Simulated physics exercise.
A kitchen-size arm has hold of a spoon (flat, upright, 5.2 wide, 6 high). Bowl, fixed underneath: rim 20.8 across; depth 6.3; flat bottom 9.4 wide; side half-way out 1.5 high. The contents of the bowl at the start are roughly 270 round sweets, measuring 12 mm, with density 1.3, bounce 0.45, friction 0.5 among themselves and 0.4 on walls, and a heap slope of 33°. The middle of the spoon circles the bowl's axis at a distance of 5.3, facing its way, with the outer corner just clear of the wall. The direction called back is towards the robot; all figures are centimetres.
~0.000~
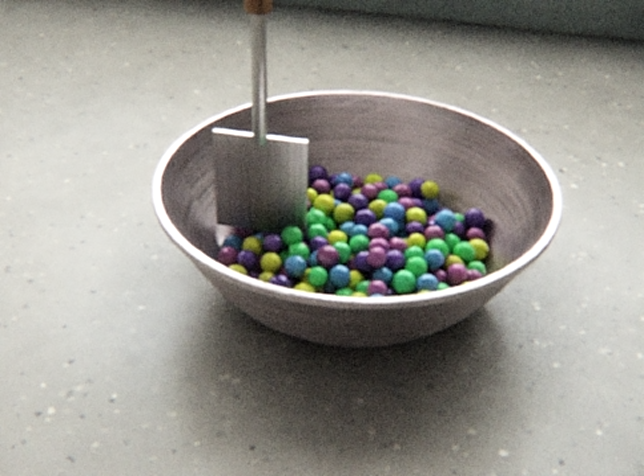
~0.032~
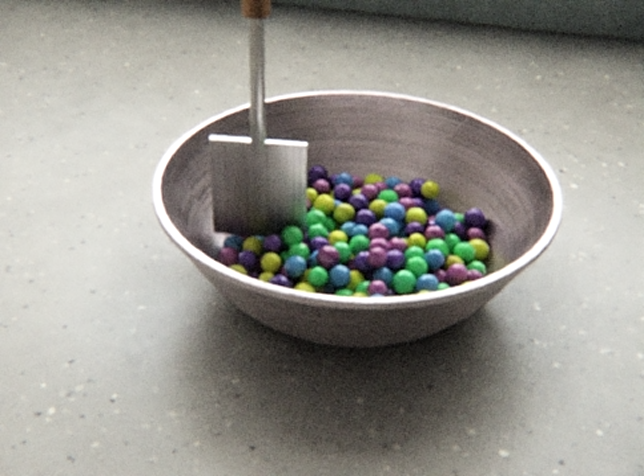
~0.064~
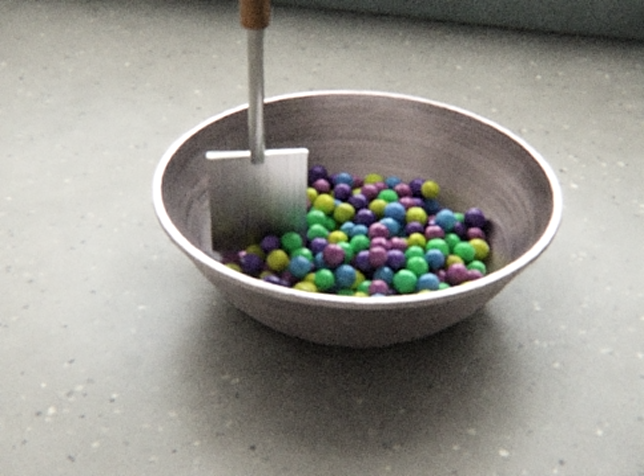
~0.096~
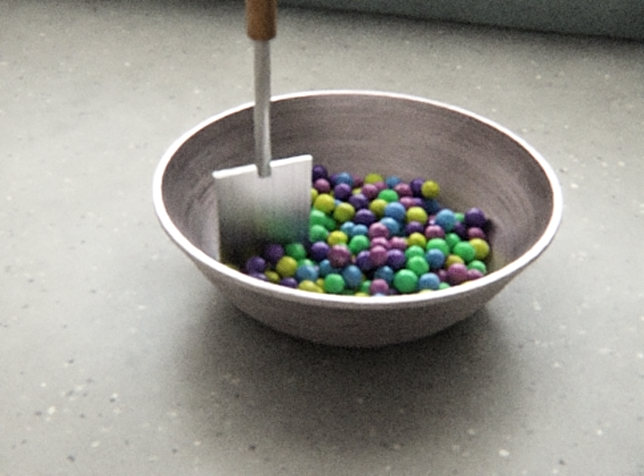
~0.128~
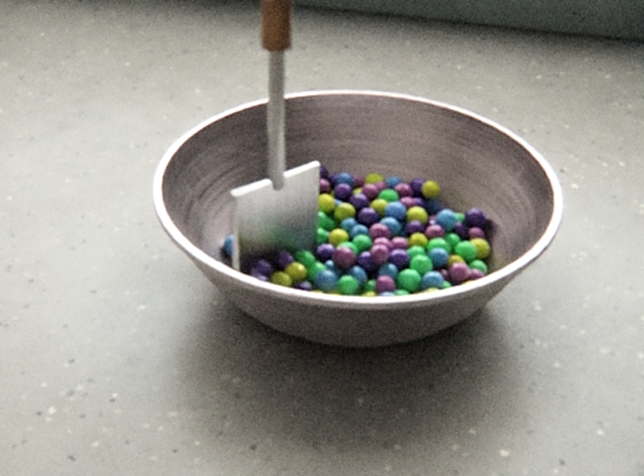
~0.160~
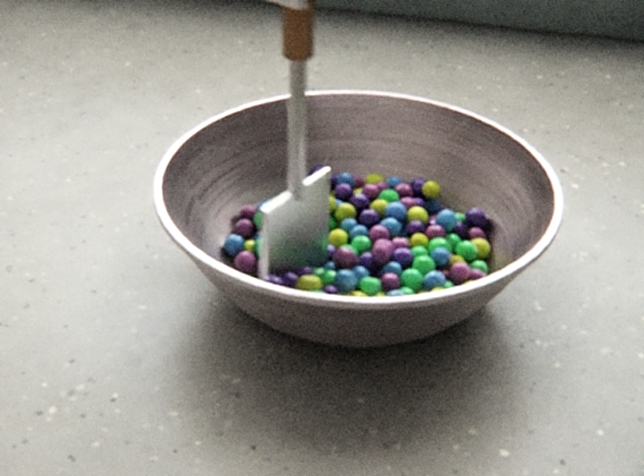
A wide brownish-grey bowl with a pale rim sits on a speckled grey counter, seen from above and to one side by a still camera. Inside lies a heap of small round sweets in purple, green, blue, yellow and pink, with a flat metal blade on a brown-handled shaft at its left. The blade sweeps along the left wall towards the viewer, then rightward, turning more edge-on and pushing through the sweets.
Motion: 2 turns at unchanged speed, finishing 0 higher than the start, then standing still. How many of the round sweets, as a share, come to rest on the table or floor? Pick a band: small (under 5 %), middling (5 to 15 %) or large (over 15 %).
Middling.
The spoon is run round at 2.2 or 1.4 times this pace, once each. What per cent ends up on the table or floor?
Estimates in order: Near 45 % and near 20 %.
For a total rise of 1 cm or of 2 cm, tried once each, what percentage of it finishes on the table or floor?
It comes to about 0 per cent and about 0 per cent.
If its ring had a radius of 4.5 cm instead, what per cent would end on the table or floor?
Near 5 percent.
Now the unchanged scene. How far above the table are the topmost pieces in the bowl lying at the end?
6.0 cm, give or take.
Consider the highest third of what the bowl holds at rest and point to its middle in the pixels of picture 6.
I'd say close to (253, 254).
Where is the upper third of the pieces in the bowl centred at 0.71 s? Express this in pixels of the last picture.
I'd point to somewhere close to (249, 180).
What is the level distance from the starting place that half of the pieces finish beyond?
8 centimetres.
By 0.71 s, 324° round, highest piece 7 above the table; 264 in the bowl, 2 on the table or floor, 2 in flight or on the tool.
By 1.26 s, 222° round, highest piece 8 above the table; 253 in the bowl, 12 on the table or floor, 3 in flight or on the tool.
By 1.74 s, 0° round, highest piece 6 above the table; 245 in the bowl, 23 on the table or floor.
By 2.44 s, 0° round, highest piece 6 above the table; 245 in the bowl, 23 on the table or floor.
Final count, 245 in the bowl, 23 on the table or floor. That is 9 % on the table or floor.
